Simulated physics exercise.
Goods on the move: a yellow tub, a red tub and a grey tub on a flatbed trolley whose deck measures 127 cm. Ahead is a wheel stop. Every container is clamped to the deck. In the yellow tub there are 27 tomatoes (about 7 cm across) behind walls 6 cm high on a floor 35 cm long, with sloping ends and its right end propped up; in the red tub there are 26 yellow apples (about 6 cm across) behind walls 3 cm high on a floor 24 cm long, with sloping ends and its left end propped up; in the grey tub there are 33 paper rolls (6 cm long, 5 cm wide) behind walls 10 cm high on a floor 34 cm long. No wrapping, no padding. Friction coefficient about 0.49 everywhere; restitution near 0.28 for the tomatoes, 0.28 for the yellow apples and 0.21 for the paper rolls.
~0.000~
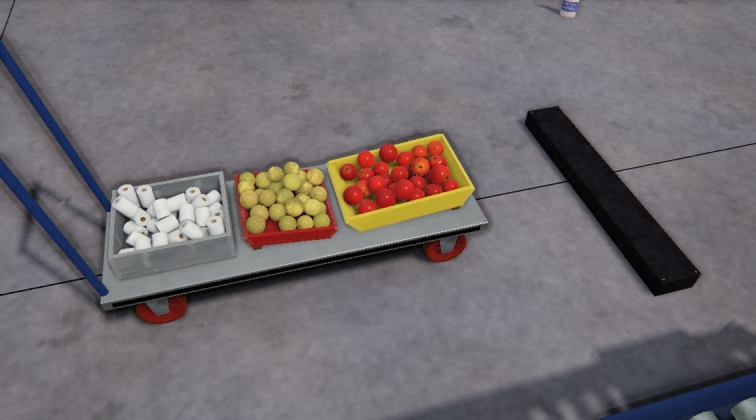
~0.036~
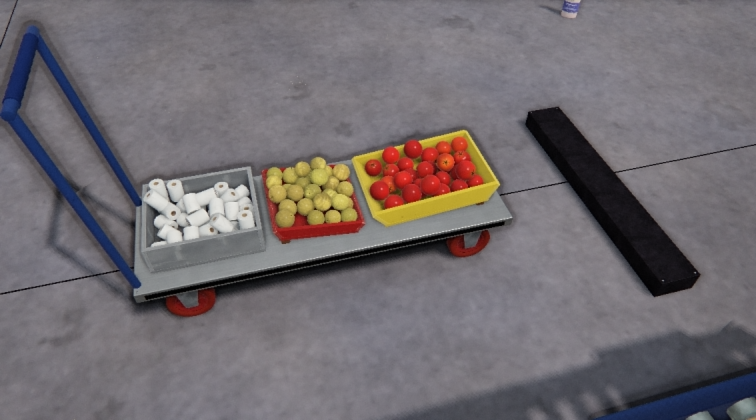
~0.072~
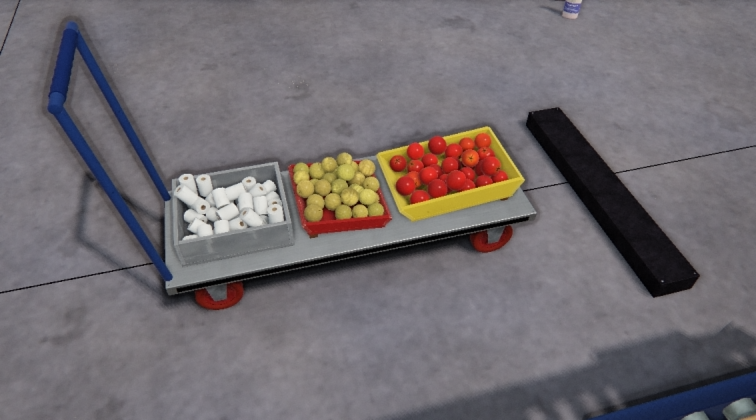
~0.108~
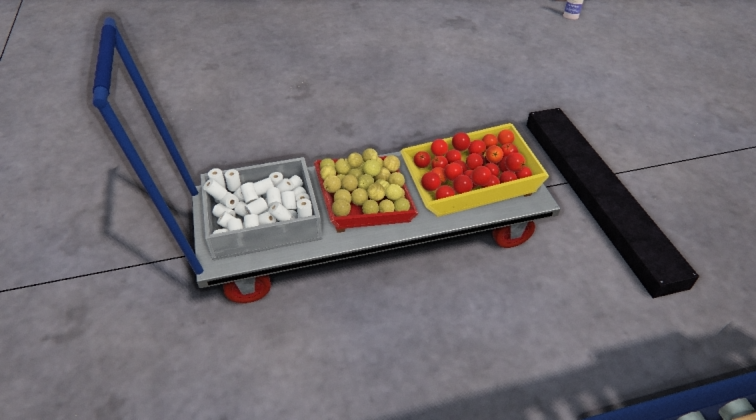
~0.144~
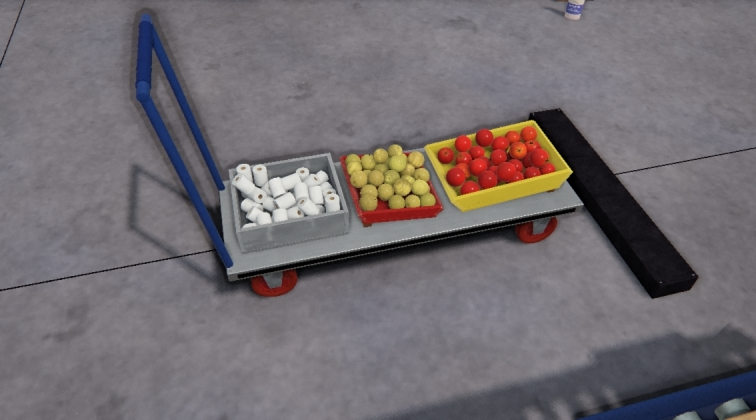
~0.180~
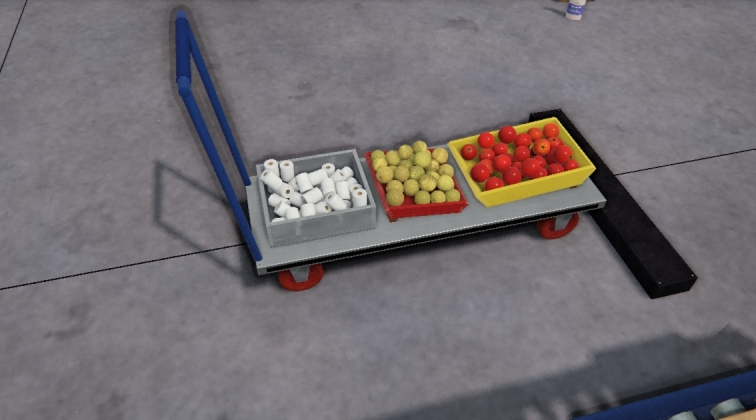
A flatbed trolley carrying tomatoes, yellow apples and paper rolls rolls right toward a black bar.
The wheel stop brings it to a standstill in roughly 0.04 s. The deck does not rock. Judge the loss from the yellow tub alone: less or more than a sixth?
The yellow tub loses more than one in six of its tomatoes.
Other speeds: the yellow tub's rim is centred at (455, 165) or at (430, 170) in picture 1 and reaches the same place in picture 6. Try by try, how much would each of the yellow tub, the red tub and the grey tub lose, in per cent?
Yellow tub 10 then 10, red tub 20 then 30, grey tub 0 then 0 per cent.
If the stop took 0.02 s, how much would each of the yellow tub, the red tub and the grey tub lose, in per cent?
Then yellow tub 30, red tub 50, grey tub 10 per cent.
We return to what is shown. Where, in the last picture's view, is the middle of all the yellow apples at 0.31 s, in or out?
Near (473, 161).
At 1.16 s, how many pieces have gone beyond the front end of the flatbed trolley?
About 8.
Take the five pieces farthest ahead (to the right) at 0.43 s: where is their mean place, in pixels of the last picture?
Around (630, 121).
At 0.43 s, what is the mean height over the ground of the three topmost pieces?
Roughly 48 cm.
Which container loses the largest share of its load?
It is the red tub.
After 0.21 s, the wheels strike.
After 0.31 s, 1 of 27 out of the yellow tub, 5 of 26 out of the red tub and 0 of 33 out of the grey tub.
After 0.43 s, 6 of 27 out of the yellow tub, 13 of 26 out of the red tub and 2 of 33 out of the grey tub.
After 0.66 s, 7 of 27 out of the yellow tub, 12 of 26 out of the red tub and 4 of 33 out of the grey tub.
Outcome (at 1.16 s), 8 of 27 out of the yellow tub, 12 of 26 out of the red tub and 4 of 33 out of the grey tub. Asked share, 8 of 27, 30 per cent.
